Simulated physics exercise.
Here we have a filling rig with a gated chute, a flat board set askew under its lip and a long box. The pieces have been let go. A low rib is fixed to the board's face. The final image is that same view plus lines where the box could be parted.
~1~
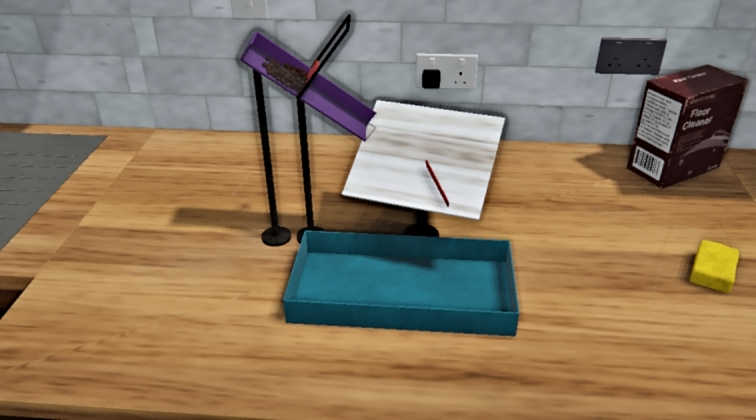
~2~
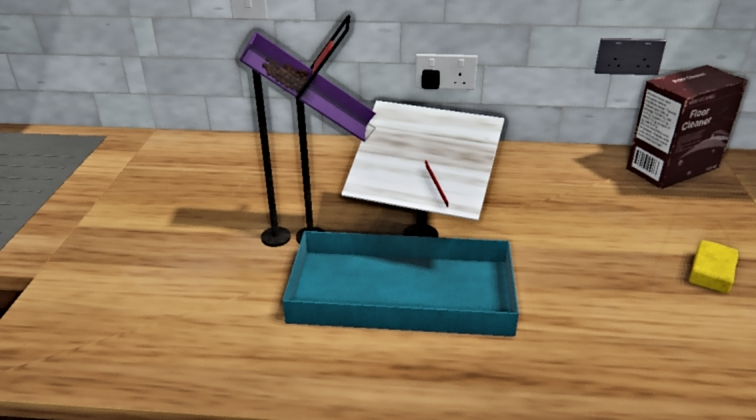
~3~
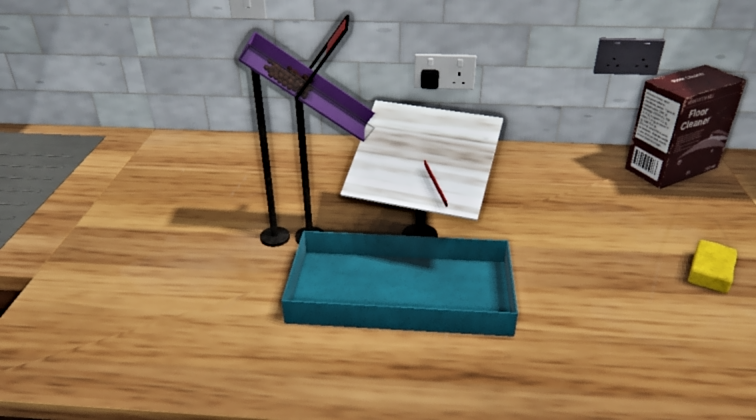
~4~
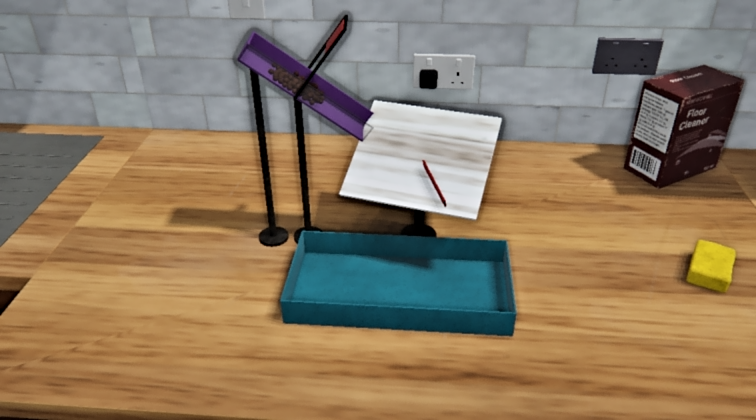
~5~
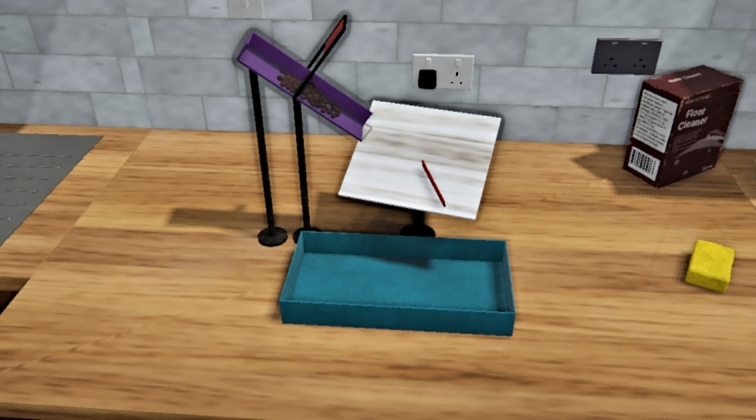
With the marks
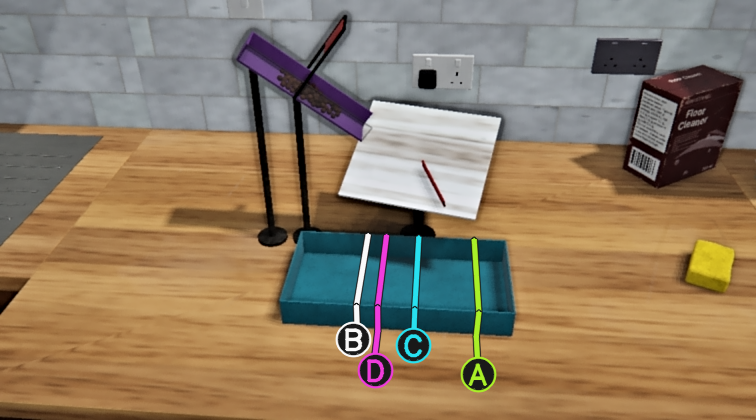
Teal box on a wooden counter below a tilted white board, a red-edged gate lifting and brown pieces sliding down a purple chute.
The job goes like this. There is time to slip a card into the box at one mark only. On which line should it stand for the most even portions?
It is C.
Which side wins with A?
Left.
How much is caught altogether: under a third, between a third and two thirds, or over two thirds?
It is over two thirds.
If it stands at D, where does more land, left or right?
Right.
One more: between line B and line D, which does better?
The answer is D.
On the marked copy, line A crosses the front rim at (478, 311); line B crosses the front rim at (356, 305); line C crosses the front rim at (414, 308); line D crosses the front rim at (377, 306).
Choosing A, of what is caught, almost all on the left of the divider, just a few on the right.
Choosing B, of what is caught, just a few on the left of the divider, almost all on the right.
Choosing C, of what is caught, roughly half on the left of the divider, roughly half on the right.
Choosing D, of what is caught, roughly a quarter on the left of the divider, the larger part on the right.
